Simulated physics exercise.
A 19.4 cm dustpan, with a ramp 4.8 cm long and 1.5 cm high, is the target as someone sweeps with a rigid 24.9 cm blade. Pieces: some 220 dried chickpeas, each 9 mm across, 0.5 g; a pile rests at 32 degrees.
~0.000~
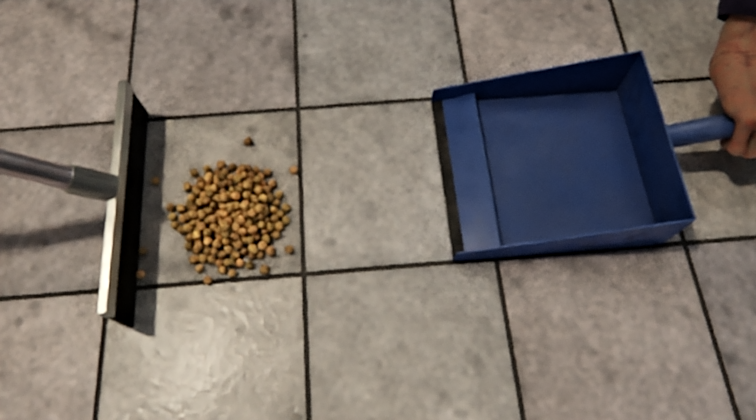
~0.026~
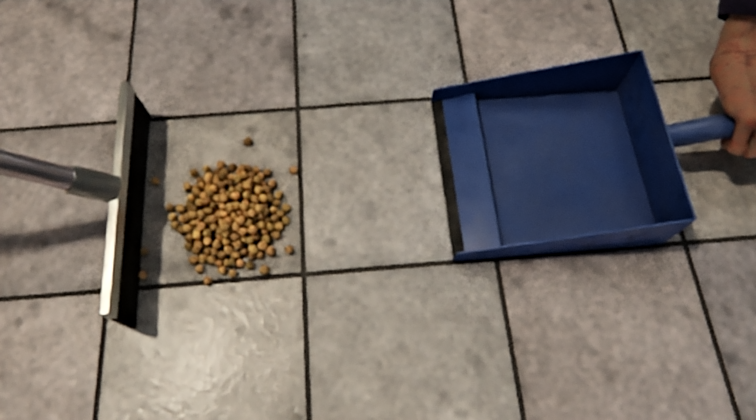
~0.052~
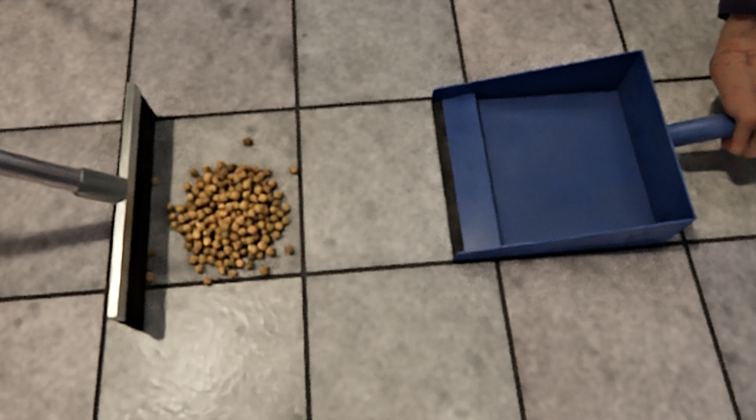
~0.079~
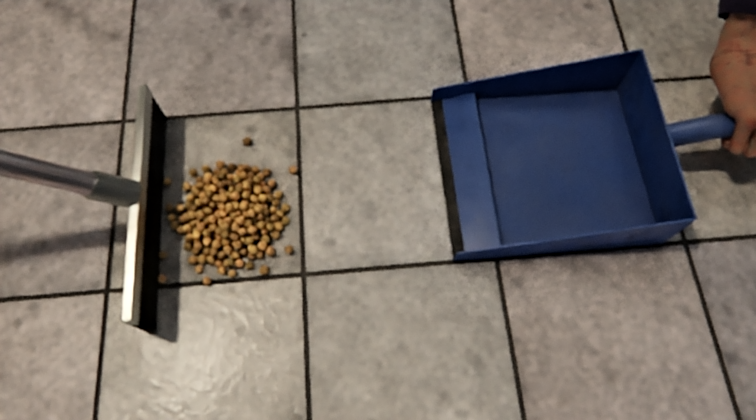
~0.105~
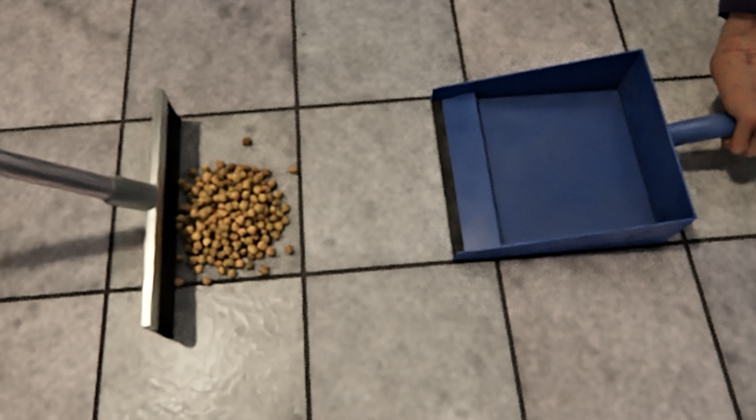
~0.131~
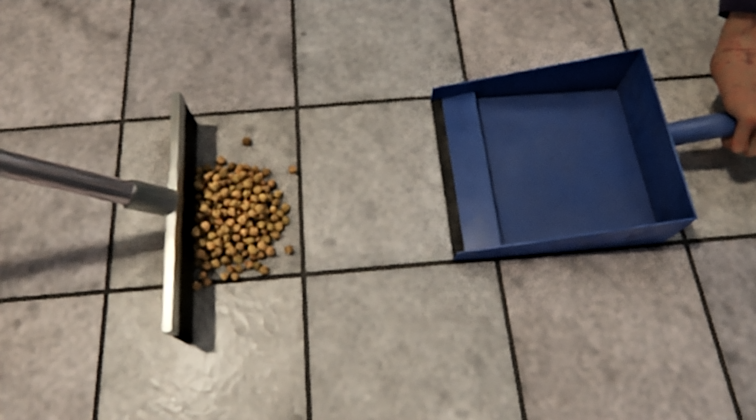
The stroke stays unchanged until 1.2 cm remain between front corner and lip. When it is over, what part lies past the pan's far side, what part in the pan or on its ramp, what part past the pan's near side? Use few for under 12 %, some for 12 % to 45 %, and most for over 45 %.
Far side: Few, pan: Some, near side: Some.
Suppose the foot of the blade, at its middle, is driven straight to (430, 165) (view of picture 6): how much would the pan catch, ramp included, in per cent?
That comes to near 65 percent.
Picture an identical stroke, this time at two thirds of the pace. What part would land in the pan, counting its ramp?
About 30 per cent.
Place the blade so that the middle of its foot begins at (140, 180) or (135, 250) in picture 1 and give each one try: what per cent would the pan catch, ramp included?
The two tries give some 40 % and some 25 %.
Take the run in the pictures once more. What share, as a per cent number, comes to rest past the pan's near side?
Roughly 40 %.
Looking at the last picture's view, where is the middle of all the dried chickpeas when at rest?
Approximately (477, 233) in the last view.
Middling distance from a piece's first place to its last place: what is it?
Roughly 28 cm.
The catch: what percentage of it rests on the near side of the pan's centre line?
Some 90 per cent.
Then, at 0.31 s, middle of the blade 14 cm from the lip; 0 % over the lip, far side 0 %, near side 20 %.
After 0.43 s, middle of the blade 5 cm from the lip; 0 % over the lip, far side 0 %, near side 35 %.
After 0.68 s, middle of the blade 1 cm from the lip; 35 % over the lip, far side 0 %, near side 40 %.
By 1.1 s all is still; far side 0 %, pan 35 %, near side 40 %, in front of the lip or behind the blade 25 %.
